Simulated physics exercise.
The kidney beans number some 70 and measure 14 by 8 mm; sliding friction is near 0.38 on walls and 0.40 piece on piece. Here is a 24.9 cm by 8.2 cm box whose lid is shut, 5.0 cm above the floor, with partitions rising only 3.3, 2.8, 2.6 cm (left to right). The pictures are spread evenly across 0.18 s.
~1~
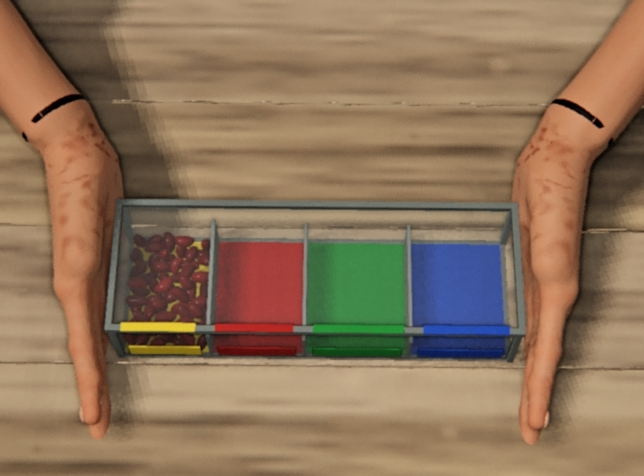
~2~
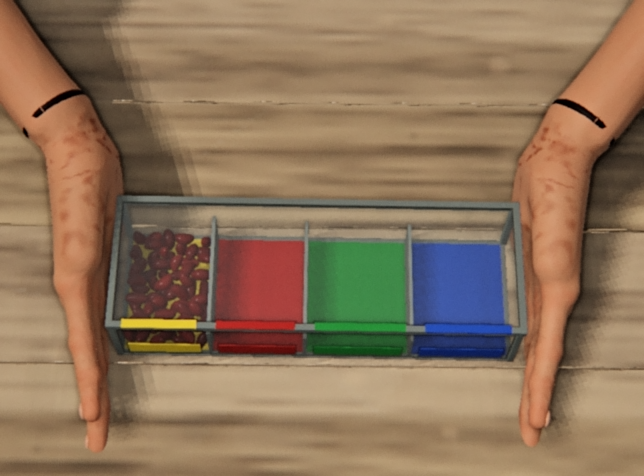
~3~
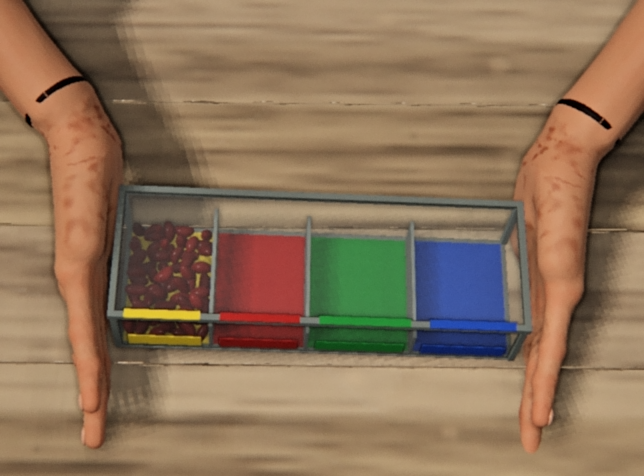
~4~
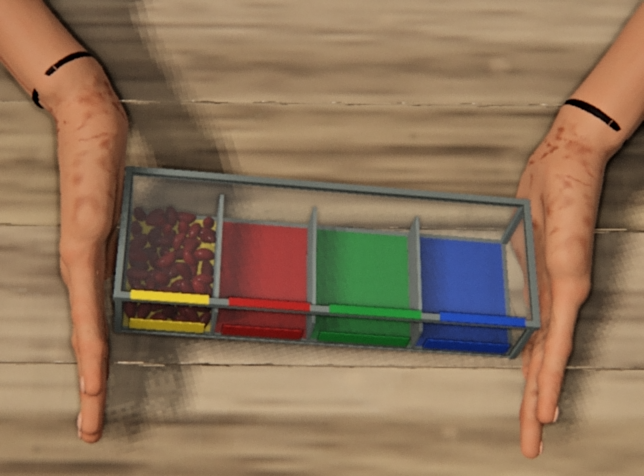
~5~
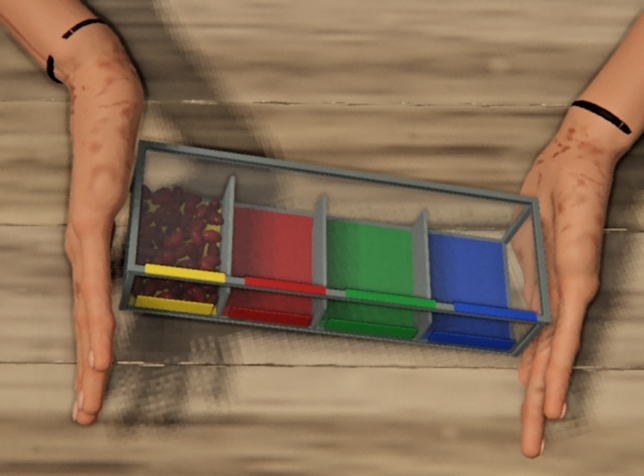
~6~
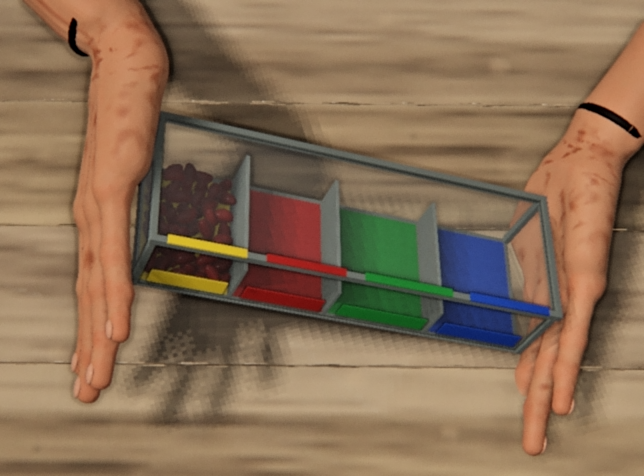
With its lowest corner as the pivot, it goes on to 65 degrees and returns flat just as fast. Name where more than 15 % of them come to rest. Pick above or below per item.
Red compartment = above; blue compartment = below; green compartment = below; yellow compartment = above.
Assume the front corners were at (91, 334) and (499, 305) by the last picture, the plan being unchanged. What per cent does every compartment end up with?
Red 0; blue 0; green 0; yellow 100.
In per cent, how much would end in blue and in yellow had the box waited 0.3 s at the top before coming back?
Blue 10, yellow 65.
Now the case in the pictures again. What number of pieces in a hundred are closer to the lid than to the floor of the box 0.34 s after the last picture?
Around 60 in a hundred, give or take.
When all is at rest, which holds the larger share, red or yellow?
The yellow compartment ends up with more.
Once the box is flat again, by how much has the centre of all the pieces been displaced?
The balance point ends up some 4.0 centimetres from where it began.
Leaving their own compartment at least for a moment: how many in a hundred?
I'd guess roughly 35 percent.
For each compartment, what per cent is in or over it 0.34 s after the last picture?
The split is red at 15, blue at 0, green at 0 and yellow at 85 per cent.
Then, 0.34 s after the last picture, tilt 62 degrees; red 15 %, yellow 85 %.
Then, 0.56 s after the last picture, tilt 24 degrees; red 25 %, green 10 %, yellow 65 %.
Then, 0.90 s after the last picture, tilt 0 degrees; red 25 %, green 10 %, yellow 65 %.
In the end, red 25 %, blue 0 %, green 10 %, yellow 65 %.
